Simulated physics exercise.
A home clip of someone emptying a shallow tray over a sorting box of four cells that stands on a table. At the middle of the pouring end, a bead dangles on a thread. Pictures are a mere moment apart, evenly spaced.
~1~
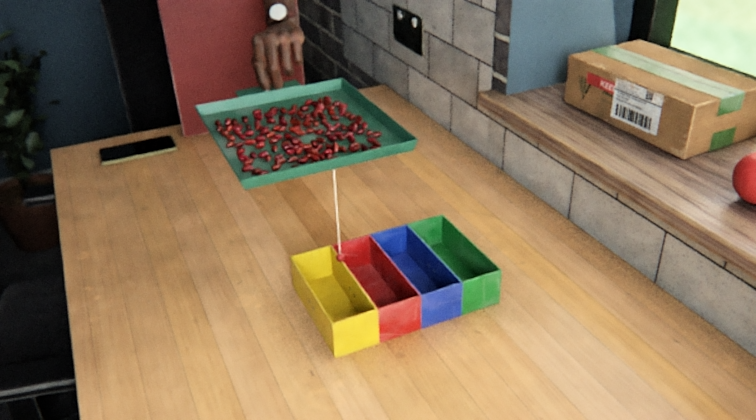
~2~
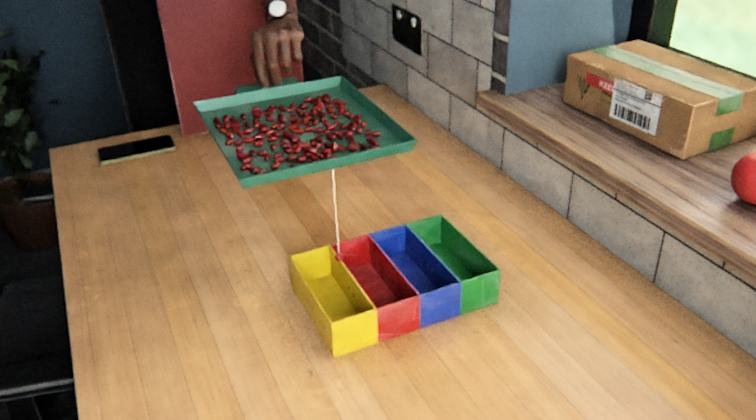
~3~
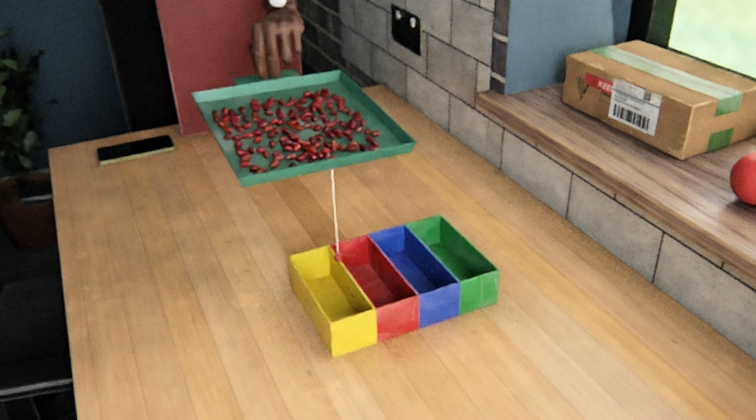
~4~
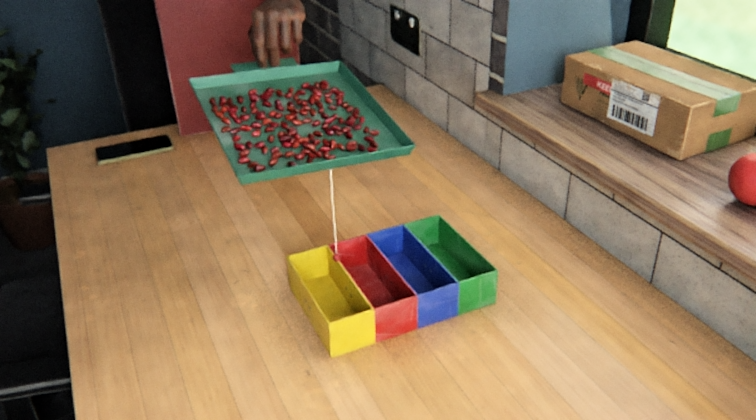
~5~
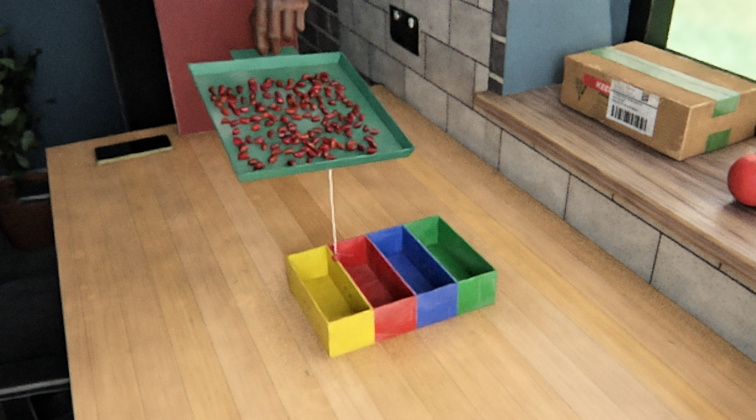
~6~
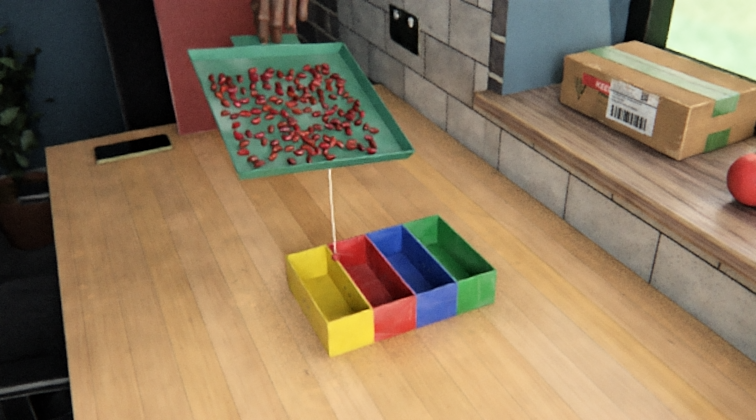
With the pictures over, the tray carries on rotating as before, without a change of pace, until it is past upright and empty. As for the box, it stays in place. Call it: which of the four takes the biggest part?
The blue compartment.
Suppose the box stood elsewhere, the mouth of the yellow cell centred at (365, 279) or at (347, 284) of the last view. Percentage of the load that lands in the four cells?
Estimates in order: 100 percent, 100 percent.
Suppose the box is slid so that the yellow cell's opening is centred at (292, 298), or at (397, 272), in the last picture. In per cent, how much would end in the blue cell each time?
About 20% on the first try and 0% on the second.
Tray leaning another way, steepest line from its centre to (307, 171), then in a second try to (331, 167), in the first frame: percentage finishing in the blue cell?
About 0 and 10 percent.
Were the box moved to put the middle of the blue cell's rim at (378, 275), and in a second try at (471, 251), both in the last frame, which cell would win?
The first time it is the green one, and the second time it is the red one.
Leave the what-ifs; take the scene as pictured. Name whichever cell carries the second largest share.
The answer here is the red one.
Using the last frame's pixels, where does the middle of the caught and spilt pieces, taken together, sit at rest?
The centre comes to rest close to (406, 291).
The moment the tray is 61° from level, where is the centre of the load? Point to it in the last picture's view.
Check around (353, 137) in the last picture.
Shortly afterwards, tray tipped steeply; all but a few on the tray; only a few falling or outside the box.
Next, tray tipped right over; near half on the tray; a little in the blue cell; only a few in the red cell; only a few in the green cell; near a third falling or outside the box.
Some moments later, tray tipped past a quarter turn; near half in the blue cell; near a quarter in the red cell; a little in the yellow cell; a little in the green cell.
In the end, tray tipped past a quarter turn; near half in the blue cell; near a quarter in the red cell; a little in the yellow cell; a little in the green cell.
